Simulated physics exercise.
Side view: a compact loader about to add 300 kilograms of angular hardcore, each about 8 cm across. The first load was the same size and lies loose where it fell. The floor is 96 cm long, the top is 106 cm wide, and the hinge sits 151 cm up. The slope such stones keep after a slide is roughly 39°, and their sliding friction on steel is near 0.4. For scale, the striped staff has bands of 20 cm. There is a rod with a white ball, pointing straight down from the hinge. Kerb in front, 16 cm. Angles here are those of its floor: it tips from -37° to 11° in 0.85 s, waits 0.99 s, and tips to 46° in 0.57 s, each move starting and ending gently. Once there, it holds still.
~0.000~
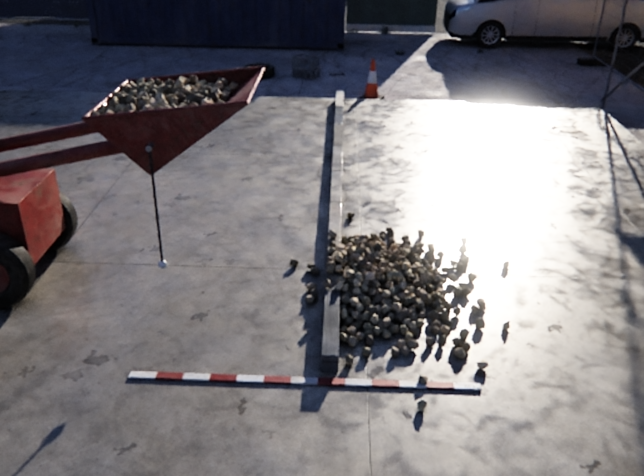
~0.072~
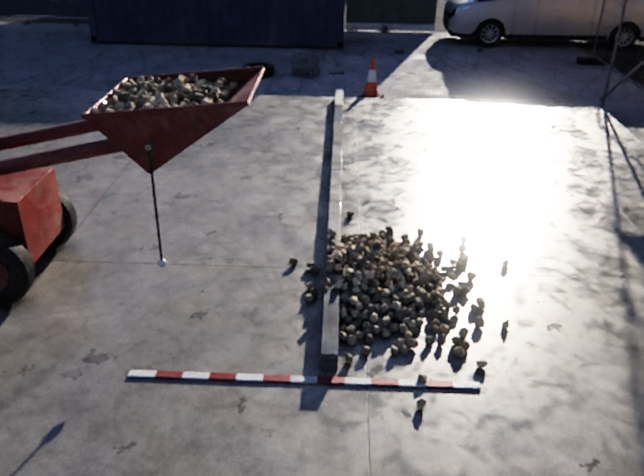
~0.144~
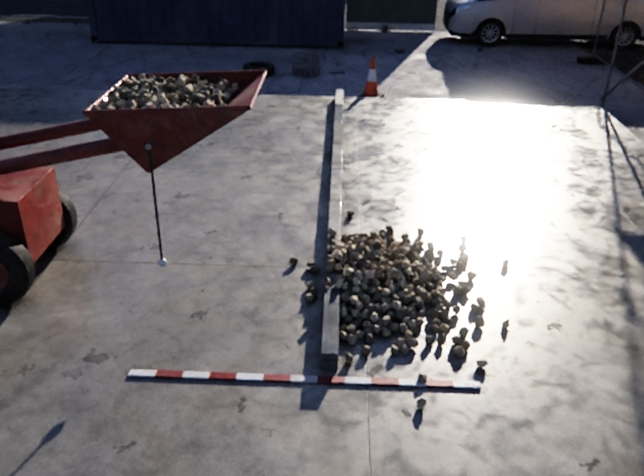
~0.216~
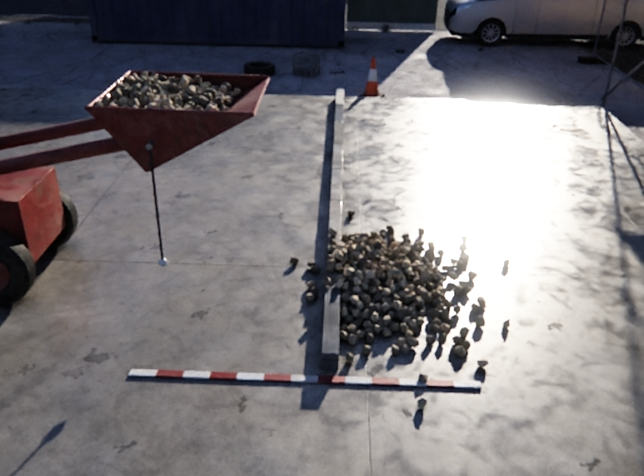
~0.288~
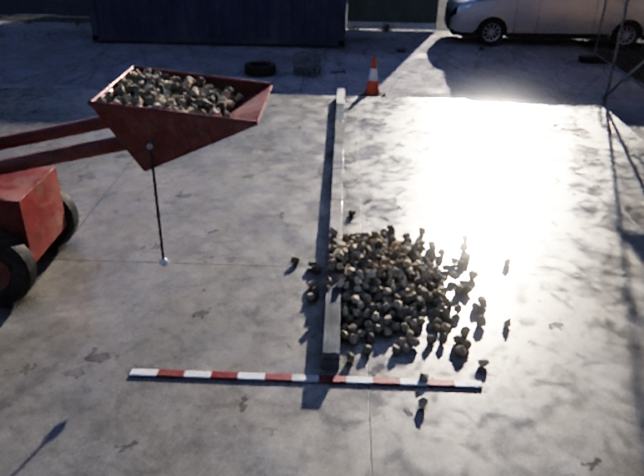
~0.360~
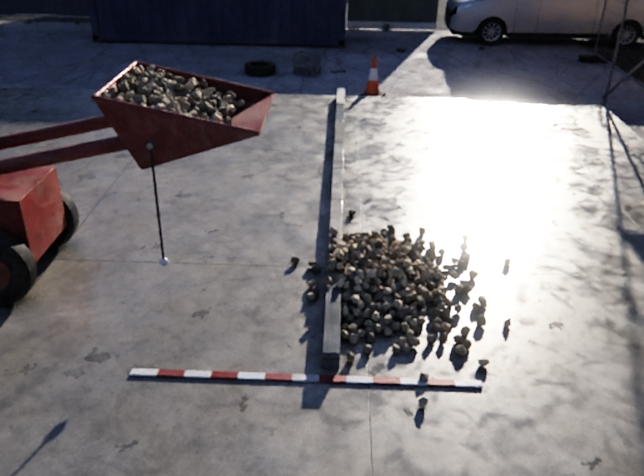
A red loader with a raised bucket full of brownish stones stands at the left of a sunlit concrete yard, viewed from the side and above. A loose heap of similar stones lies against and beyond a long grey kerb, with a red-and-white striped staff in front, an orange cone, dark container and pale van behind. The bucket slowly tilts, its right end lowering slightly as its stones shift, while the heap and camera stay still.
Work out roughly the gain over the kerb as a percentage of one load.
Close to 1 parts in a hundred.
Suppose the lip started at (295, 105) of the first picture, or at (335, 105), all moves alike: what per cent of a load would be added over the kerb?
The first would add some 10 per cent and the second some 55 per cent.
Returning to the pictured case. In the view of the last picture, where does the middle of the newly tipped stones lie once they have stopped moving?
Near (287, 271).
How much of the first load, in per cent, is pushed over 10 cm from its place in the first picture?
0 per cent.
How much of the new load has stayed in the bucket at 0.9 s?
Still inside: Some 100 %.
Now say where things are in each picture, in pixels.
In the first picture, the bucket is at -37°, its lip at (248, 103); the top of the load is at (184, 86). The earlier load is highest near (364, 259), 25 cm above ground level, 4 % on this side of the kerb, 96 % over the kerb.
The second picture shows lip at (248, 103), floor tilted -36°, highest stones at (184, 85); the stones move at 0.1 m/s on average.
In the third picture, the bucket is at -33°, its lip at (251, 108); the top of the load is at (178, 85); the stones move at 0.2 m/s on average.
In the fourth picture, the bucket is at -29°, its lip at (254, 115); the top of the load is at (155, 82); the stones move at 0.3 m/s on average.
In the fifth picture, the bucket is at -24°, its lip at (257, 124); the top of the load is at (141, 77); the stones move at 0.3 m/s on average.
The sixth picture shows lip at (260, 134), floor tilted -18°, highest stones at (138, 75); the stones move at 0.3 m/s on average.
After 0.6 s the floor is at 4°; in per cent of one load, 100 in the bucket, 4 on this side of the kerb, 96 over the kerb; the foremost stones are at (478, 268).
After 0.9 s the floor is at 11°; in per cent of one load, 100 in the bucket, 4 on this side of the kerb, 96 over the kerb; the foremost stones are at (478, 268).
After 2.9 s the floor is at 46°; in per cent of one load, 11 in the bucket, 93 on this side of the kerb, 96 over the kerb; the foremost stones are at (478, 268).
After 5.5 s the floor is at 46°; in per cent of one load, 0 in the bucket, 103 on this side of the kerb, 97 over the kerb; the foremost stones are at (478, 268). Net gain over the kerb, 1.
